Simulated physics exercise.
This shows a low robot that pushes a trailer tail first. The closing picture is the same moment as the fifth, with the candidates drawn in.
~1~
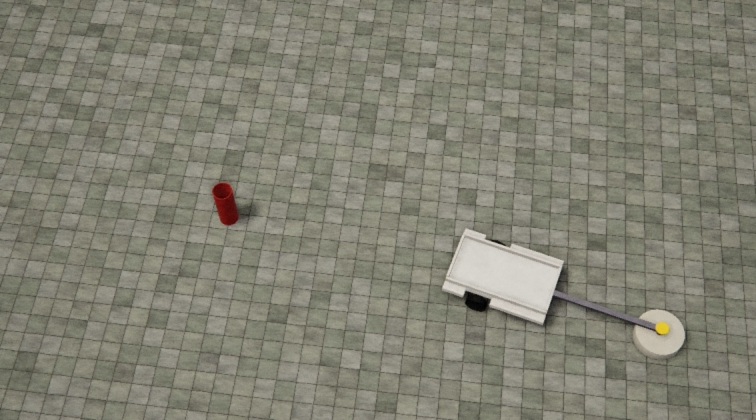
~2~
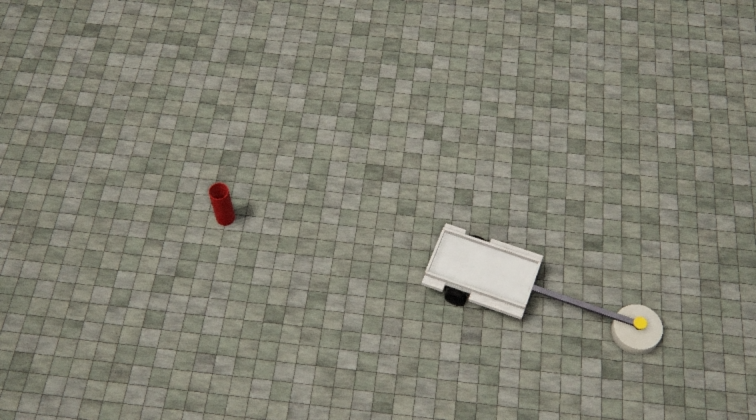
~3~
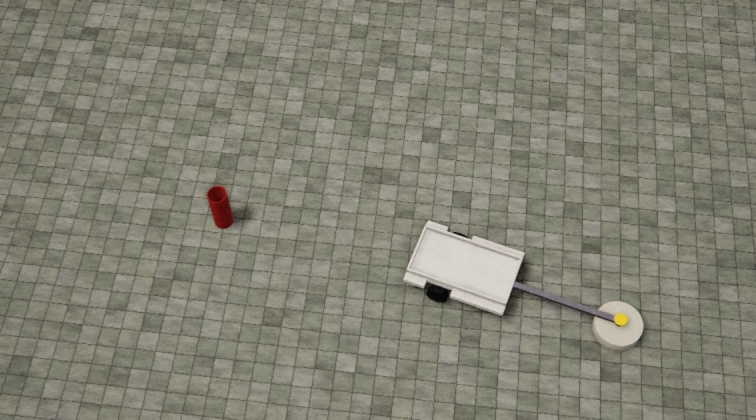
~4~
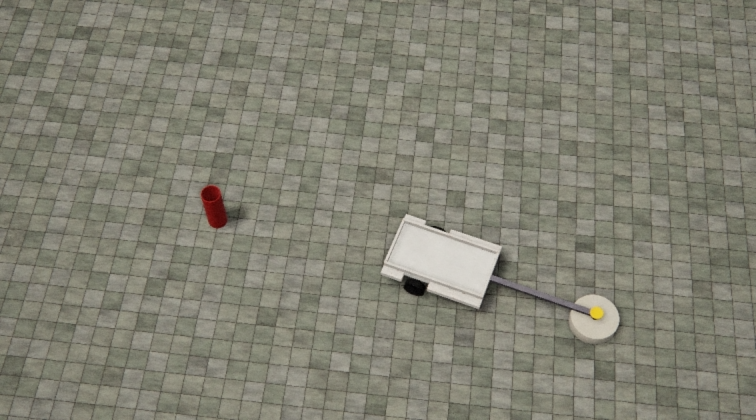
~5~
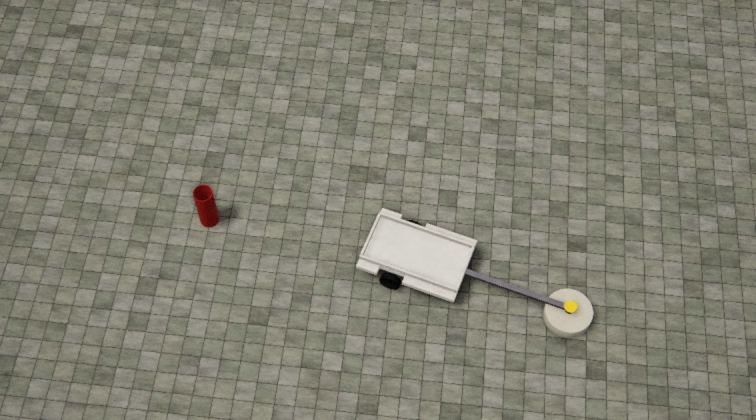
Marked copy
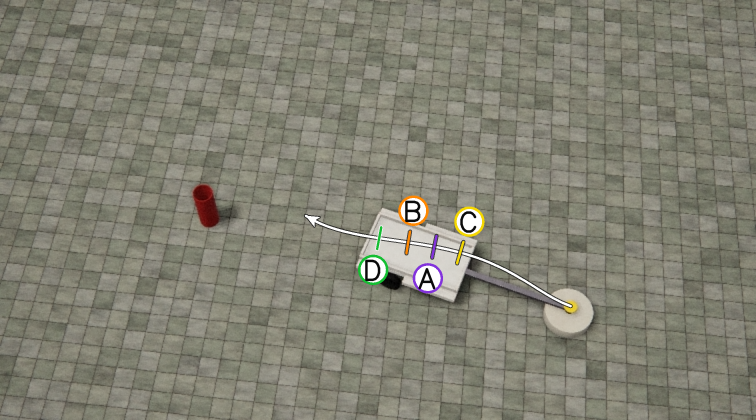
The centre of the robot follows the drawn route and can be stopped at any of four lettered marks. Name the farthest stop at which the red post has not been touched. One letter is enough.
Up to mark A.
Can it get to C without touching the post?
Yes.
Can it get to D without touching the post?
No.
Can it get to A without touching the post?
Yes.
On the copy, A at (434, 247); B at (408, 242); C at (460, 253); D at (379, 238); the route from (571, 306) via (440, 248) to (306, 216).
On A. First, robot (521, 285), cart (369, 236).
Then, robot (476, 264), cart (323, 224).
Finally, robot (434, 253), cart (281, 215); nothing has been touched.
By contrast, B is too far, the post has been hit; C is safe but short; D is too far, the post has been hit.
